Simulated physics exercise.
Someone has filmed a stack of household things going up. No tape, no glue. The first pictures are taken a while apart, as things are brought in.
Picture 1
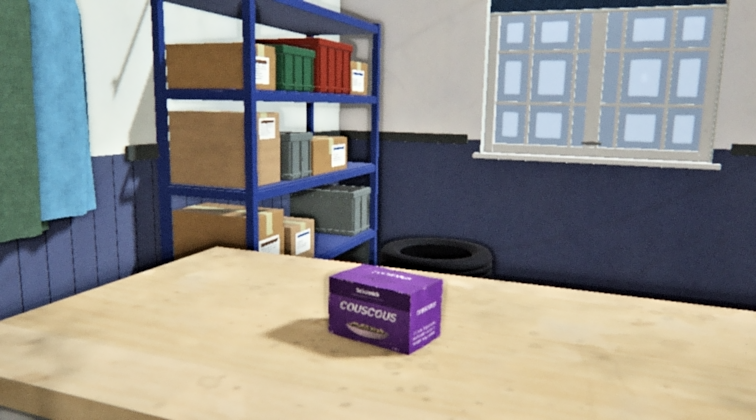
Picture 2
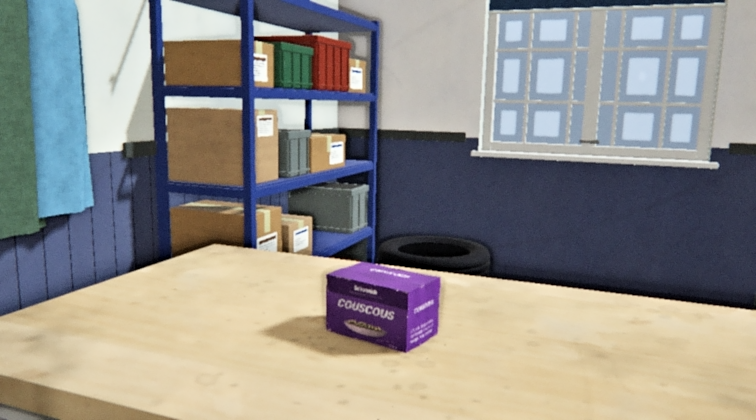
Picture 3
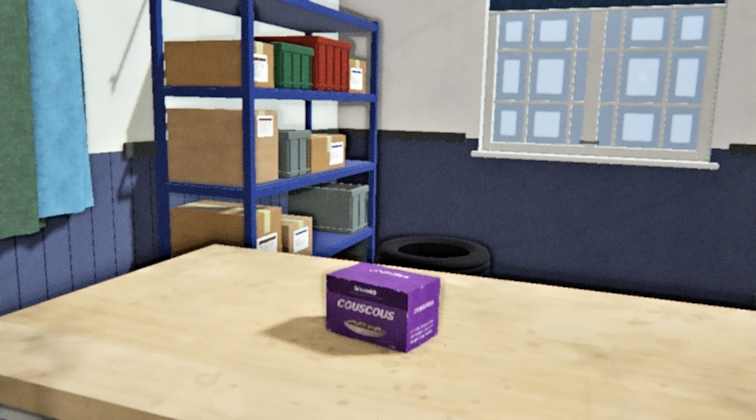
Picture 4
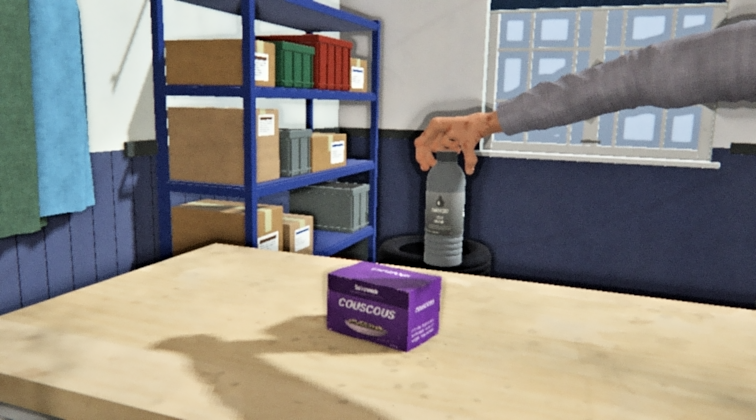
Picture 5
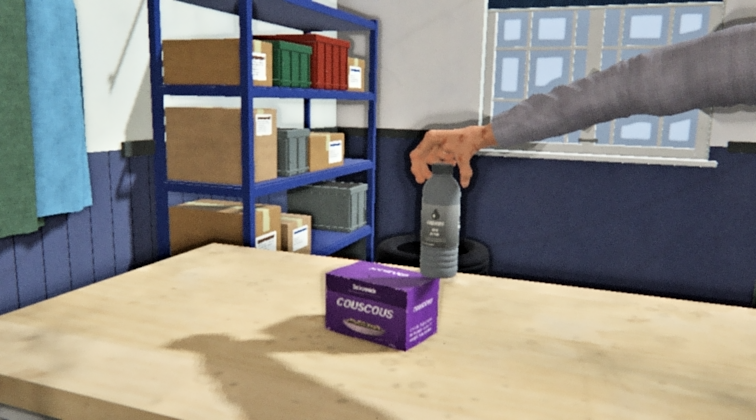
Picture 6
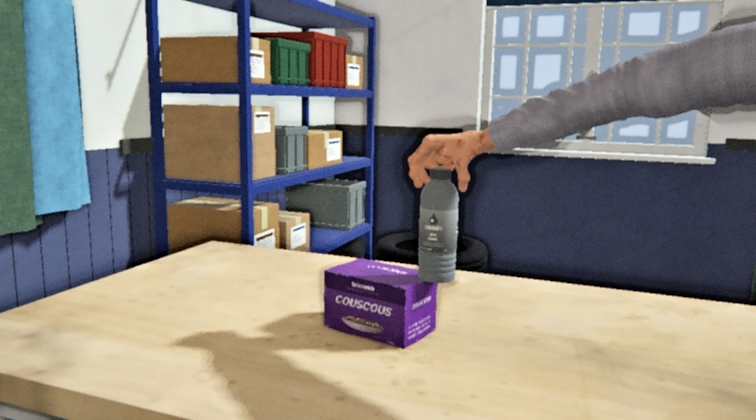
In a storeroom, a purple couscous box sits on a wooden table before a hand lowers a grey bottle behind it.
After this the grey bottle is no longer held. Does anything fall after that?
Outcome: The pile comes apart.
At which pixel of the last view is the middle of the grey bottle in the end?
At about (505, 337).
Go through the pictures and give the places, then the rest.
In the first picture, the last thing is not in view yet; purple box (385, 306).
In the second picture, the last thing is not in view yet; purple box (383, 304).
In the third picture, the last thing is not in view yet; purple box (382, 304).
In the fourth picture, still above its spot; grey bottle (445, 208); purple box (383, 303).
In the fifth picture, still above its spot; grey bottle (440, 220); purple box (382, 303).
In the sixth picture, in place under the hand; grey bottle (438, 224); purple box (380, 300).
Then, 0.40 s after the last picture, grey bottle now fallen.
Then, 0.60 s after the last picture, things are still on the move.
At rest, fallen, grey bottle; purple box in place. Seen from the same camera at the end, grey bottle near (505, 337). The pile gives way.
